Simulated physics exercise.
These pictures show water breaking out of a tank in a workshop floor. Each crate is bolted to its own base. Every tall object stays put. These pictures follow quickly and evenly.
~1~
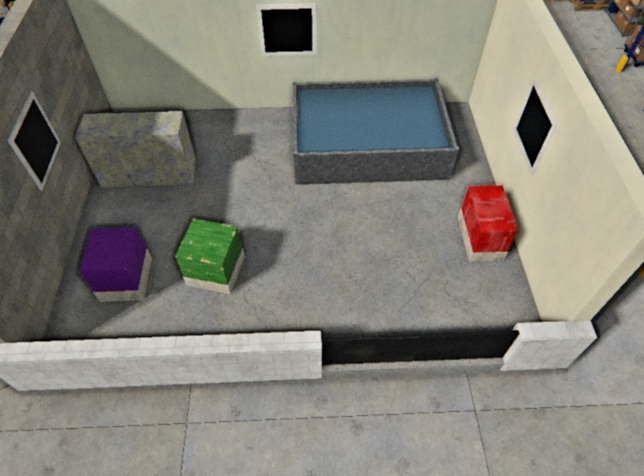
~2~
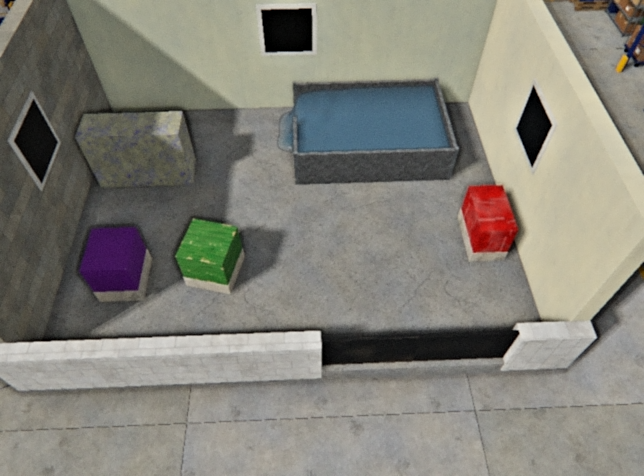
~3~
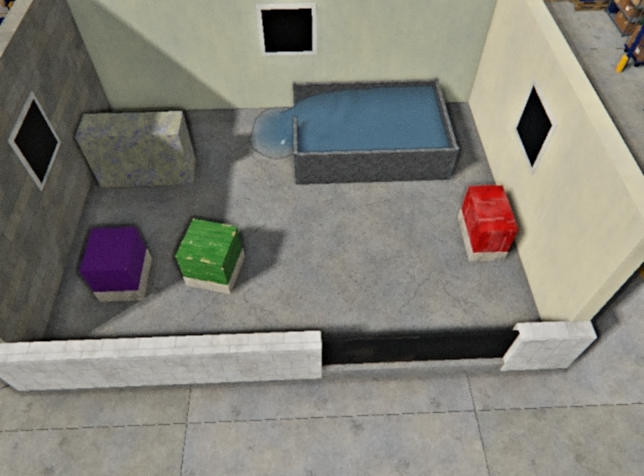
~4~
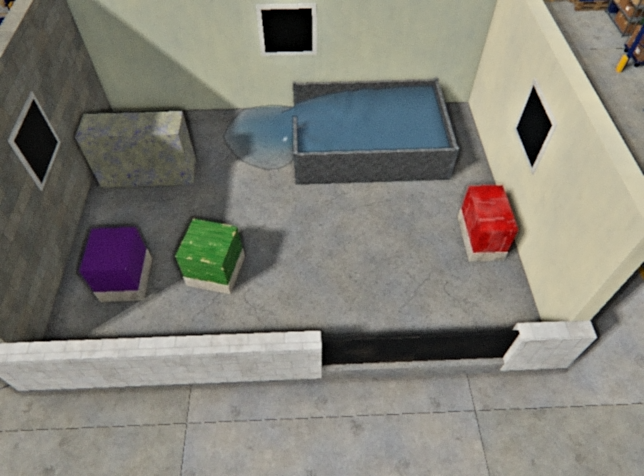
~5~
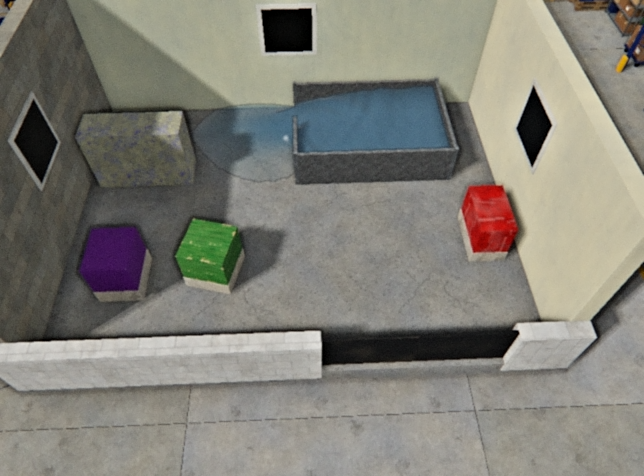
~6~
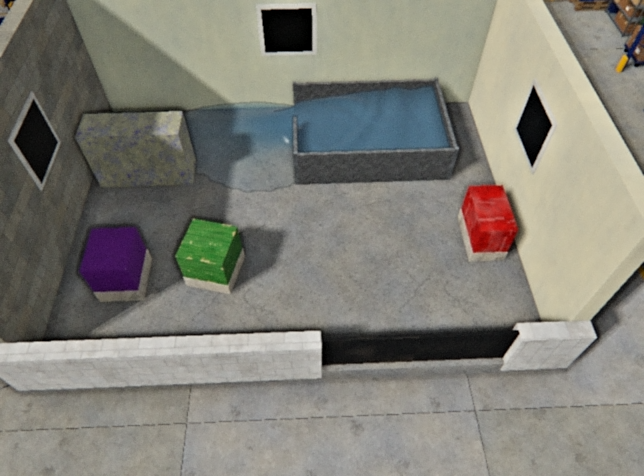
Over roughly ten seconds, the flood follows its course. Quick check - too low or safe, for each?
Green crate safe; red crate safe; purple crate safe.
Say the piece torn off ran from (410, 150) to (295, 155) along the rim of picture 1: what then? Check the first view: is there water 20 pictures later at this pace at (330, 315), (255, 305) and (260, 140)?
One after the other: Wet, awash, free of water.
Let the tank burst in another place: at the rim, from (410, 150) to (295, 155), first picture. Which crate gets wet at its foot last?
It's the crate marked purple.
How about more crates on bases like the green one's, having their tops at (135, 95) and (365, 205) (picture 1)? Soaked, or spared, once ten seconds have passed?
One by one: Gets flooded; is not reached.
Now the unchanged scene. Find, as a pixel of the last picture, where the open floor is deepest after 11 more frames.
Deepest spot: Near (119, 159).
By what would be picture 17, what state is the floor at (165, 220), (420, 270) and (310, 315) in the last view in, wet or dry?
Going through them in order, I'd say drenched, clear and clear.
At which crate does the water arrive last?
I'd go with the one in red.
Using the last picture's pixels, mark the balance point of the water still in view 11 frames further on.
Near pixel (299, 145).
A moment on, water covers 20 % of the floor; the green crate not reached, the red crate not reached, the purple crate not reached.
Next, water covers 30 % of the floor; the green crate water round its plinth, the red crate not reached, the purple crate water round its plinth.
Then, water covers 40 % of the floor; the green crate water round its plinth, the red crate not reached, the purple crate water round its plinth.
Later, water covers 70 % of the floor; the green crate water round its plinth, the red crate not reached, the purple crate water round its plinth.
In the end, water covers 95 % of the floor; the green crate stayed above the water, the red crate stayed above the water, the purple crate stayed above the water.
